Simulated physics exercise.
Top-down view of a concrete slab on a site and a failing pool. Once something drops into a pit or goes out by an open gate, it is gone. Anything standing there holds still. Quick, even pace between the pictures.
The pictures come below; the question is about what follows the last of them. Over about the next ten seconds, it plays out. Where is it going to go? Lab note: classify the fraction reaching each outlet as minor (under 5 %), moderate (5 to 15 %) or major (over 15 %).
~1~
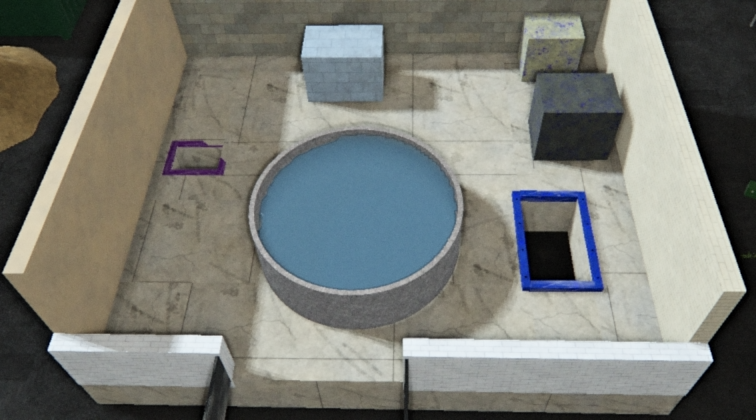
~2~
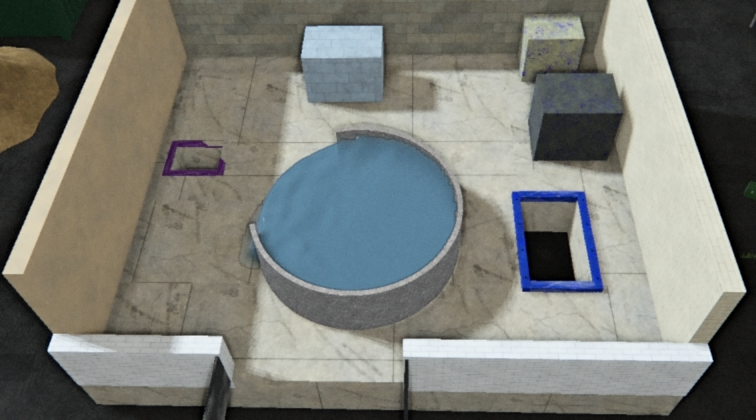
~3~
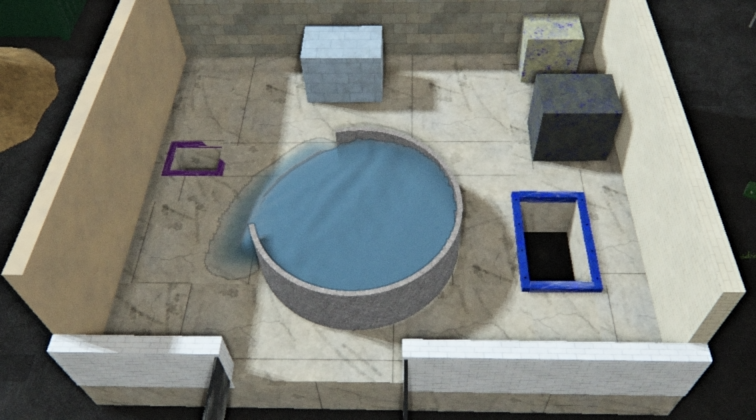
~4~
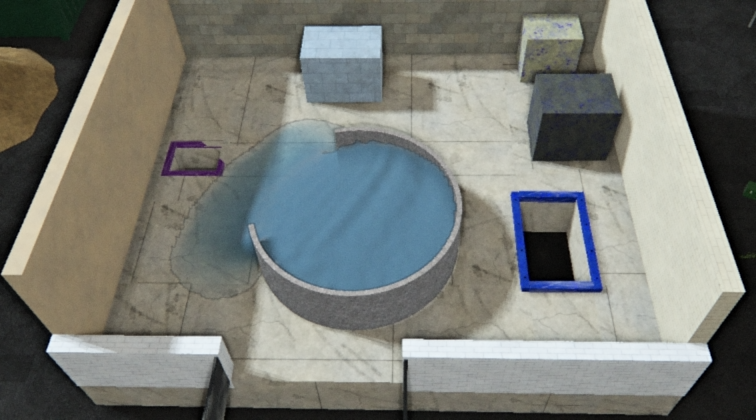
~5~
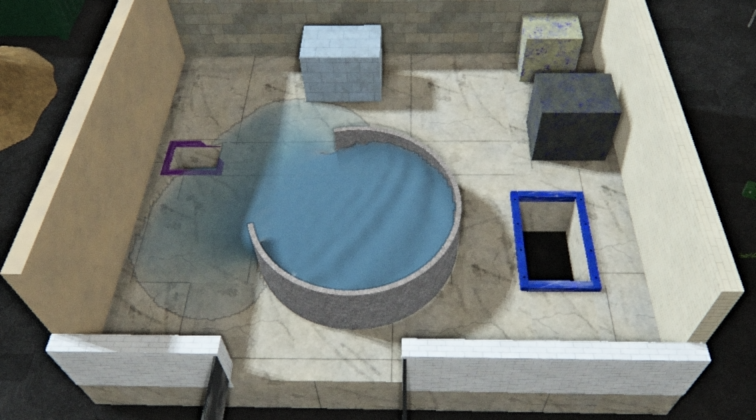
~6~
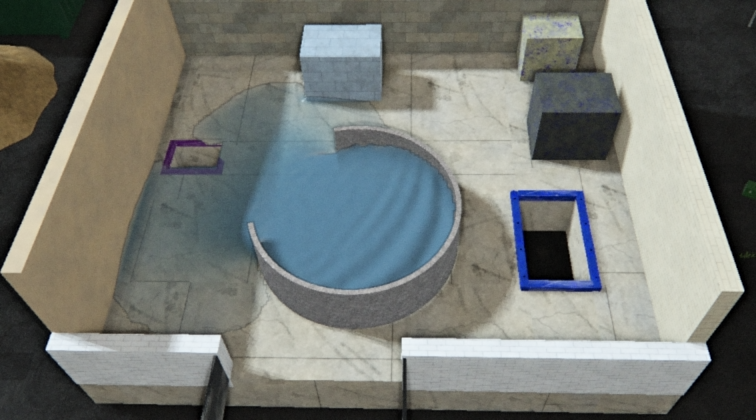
Fractions by outlet: Gate moderate; purple pit major; blue pit minor.
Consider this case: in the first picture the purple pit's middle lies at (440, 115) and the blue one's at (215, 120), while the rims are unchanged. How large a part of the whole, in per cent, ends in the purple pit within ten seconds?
Note: Purple pit, 2 percent.
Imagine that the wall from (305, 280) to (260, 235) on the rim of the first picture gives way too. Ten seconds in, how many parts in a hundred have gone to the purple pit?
Purple: 20 %.
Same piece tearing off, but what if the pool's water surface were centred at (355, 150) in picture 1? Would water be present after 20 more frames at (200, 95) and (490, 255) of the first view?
In that order: Wet, free of water.
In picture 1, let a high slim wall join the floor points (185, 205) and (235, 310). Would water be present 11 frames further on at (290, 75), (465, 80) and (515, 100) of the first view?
Listed order - wet, dry, dry.
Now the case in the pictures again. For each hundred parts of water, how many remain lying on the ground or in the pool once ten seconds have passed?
I'd put it near 44 %.
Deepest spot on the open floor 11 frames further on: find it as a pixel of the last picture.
Pointing at (186, 57).
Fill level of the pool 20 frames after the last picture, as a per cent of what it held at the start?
It works out to roughly 28 percent.
A moment on, water covers 40 % of the floor; the gate 0 %, the purple pit 5 %, the blue pit 0 %.
Next, water covers 45 % of the floor; the gate 0 %, the purple pit 12 %, the blue pit 0 %.
Then, water covers 50 % of the floor; the gate 0 %, the purple pit 22 %, the blue pit 0 %.
Later, water covers 85 % of the floor; the gate 4 %, the purple pit 37 %, the blue pit 0 %.
In the end, water covers 95 % of the floor; the gate 9 %, the purple pit 48 %, the blue pit 0 %.
